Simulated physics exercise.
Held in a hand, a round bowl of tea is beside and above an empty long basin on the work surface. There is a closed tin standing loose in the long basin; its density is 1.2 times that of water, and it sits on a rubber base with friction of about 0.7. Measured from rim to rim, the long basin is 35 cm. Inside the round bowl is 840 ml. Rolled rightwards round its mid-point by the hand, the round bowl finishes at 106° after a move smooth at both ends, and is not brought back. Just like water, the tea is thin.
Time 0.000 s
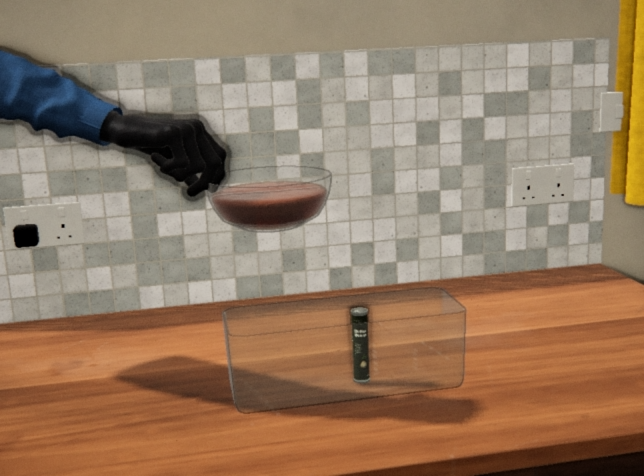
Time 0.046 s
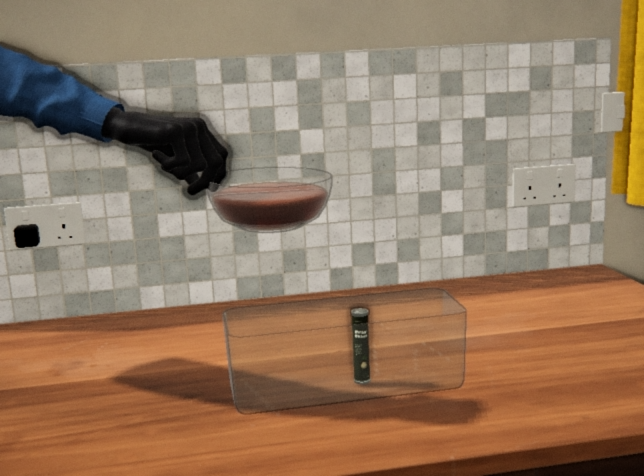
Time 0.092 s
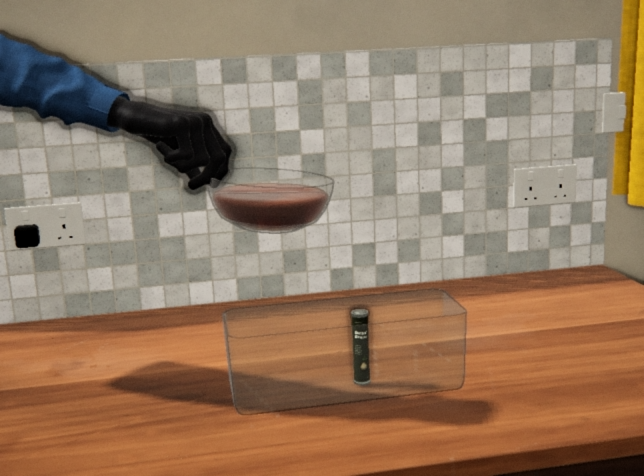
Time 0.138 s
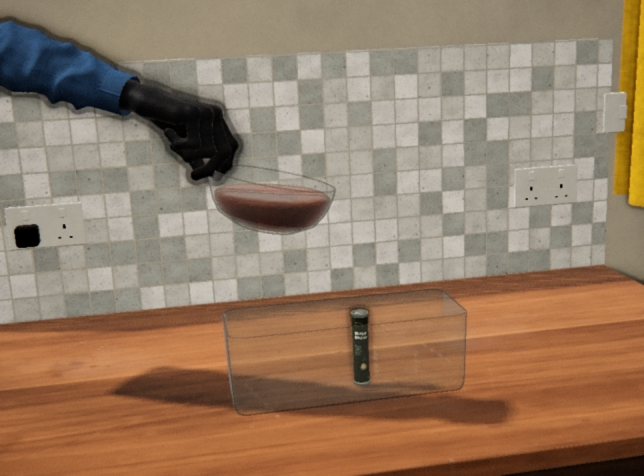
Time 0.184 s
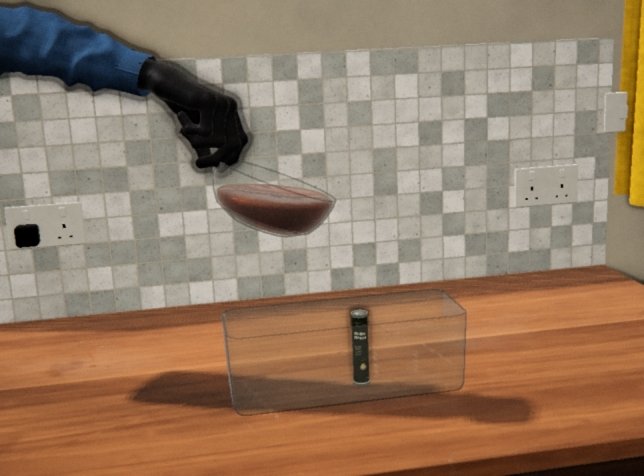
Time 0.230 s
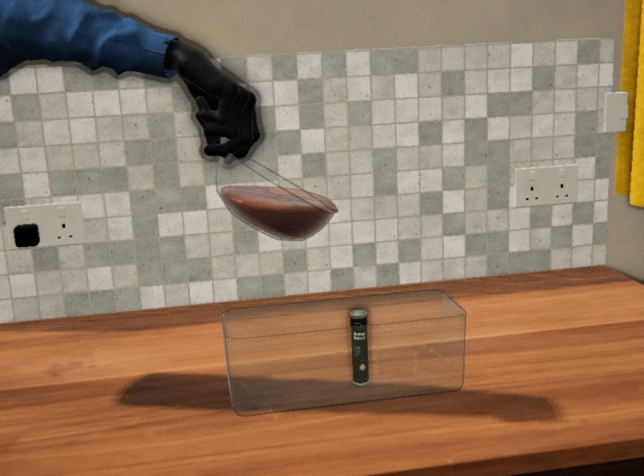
A black-gloved hand held a clear round bowl of reddish-brown liquid above a see-through basin with a small dark container inside, then rose and tilted the bowl steadily to the right.
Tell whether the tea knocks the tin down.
It is going to cope.
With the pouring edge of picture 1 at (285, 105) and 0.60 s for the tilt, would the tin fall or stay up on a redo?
Then the tin comes down.
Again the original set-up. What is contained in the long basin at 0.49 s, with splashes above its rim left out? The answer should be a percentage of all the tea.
Near 34 in a hundred.
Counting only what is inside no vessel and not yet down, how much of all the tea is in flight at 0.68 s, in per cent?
I'd put it at about 10 per cent of the liquid.
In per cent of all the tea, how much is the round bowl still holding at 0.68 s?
0 in a hundred, give or take.
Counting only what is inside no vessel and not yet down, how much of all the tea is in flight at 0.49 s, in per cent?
At that moment, about 58 percent.
By 0.49 s the tilt is 98° and 8 per cent is still to pour; the tin stands where it began.
By 0.68 s the tilt is 106° and 0 per cent is still to pour; the tin stands where it began.
By 0.88 s the tilt is 106° and 0 per cent is still to pour; the tin stands where it began.
By 1.10 s the tilt is 106° and 0 per cent is still to pour; the tin stands where it began.
At rest the tin stands where it began.
